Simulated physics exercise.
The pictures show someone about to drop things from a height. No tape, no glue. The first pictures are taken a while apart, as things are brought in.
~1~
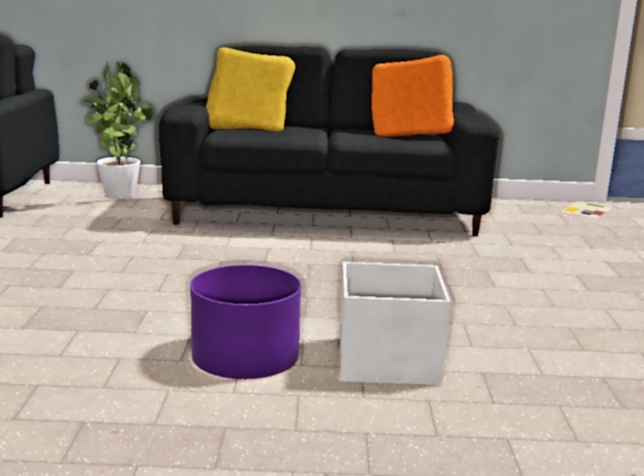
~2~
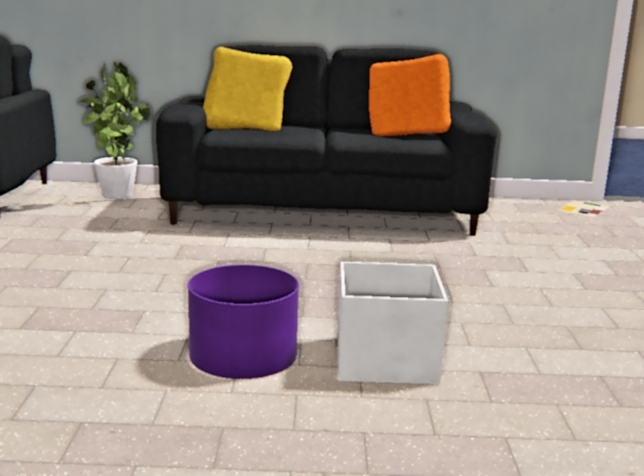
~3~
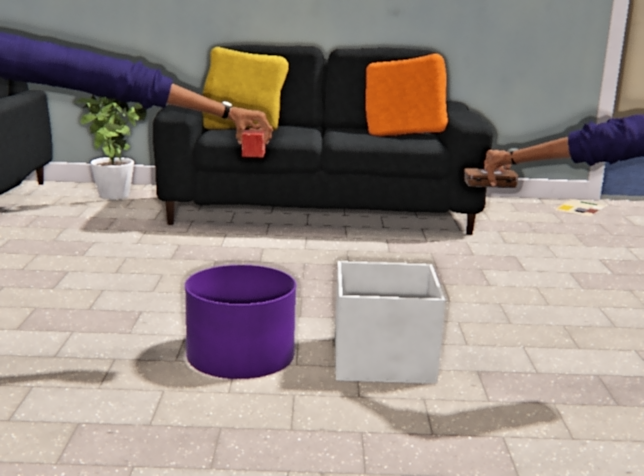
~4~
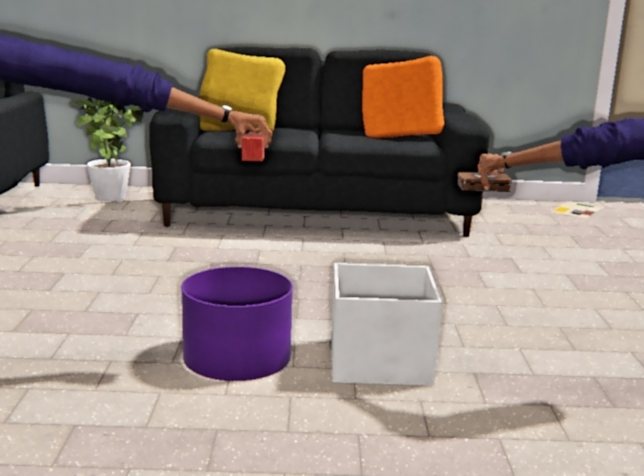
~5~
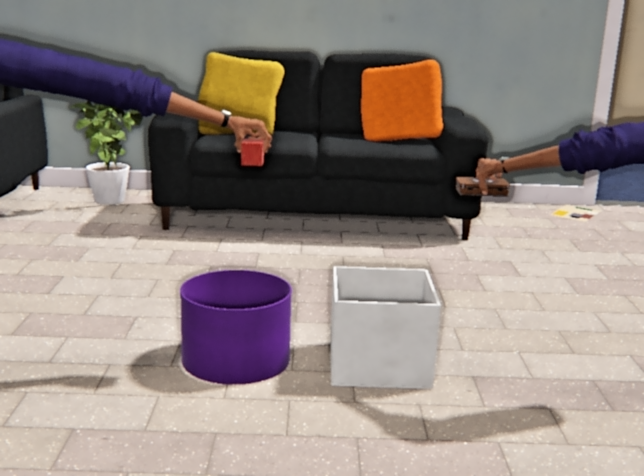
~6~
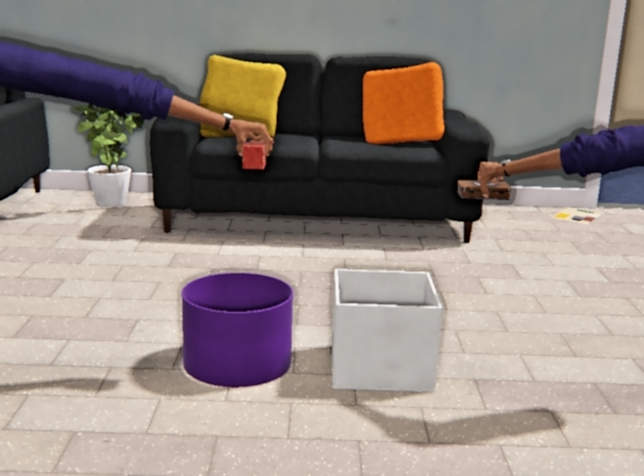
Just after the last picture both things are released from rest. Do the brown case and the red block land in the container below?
The brown case falls beside it; the red block is caught.
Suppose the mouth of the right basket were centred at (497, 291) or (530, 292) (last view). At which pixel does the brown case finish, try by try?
It ends around (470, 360) and (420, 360).
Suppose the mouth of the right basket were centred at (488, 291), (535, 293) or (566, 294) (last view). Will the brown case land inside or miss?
One after another: It drops into the container; ends up outside; falls beside it.
Then, 0.20 s after the last picture, brown case falling near (480, 228); red block falling near (254, 195).
Then, 0.32 s after the last picture, brown case falling near (473, 304); red block falling near (253, 272).
At rest, the brown case ends up outside, near (466, 365); the red block drops into the container, near (252, 351).
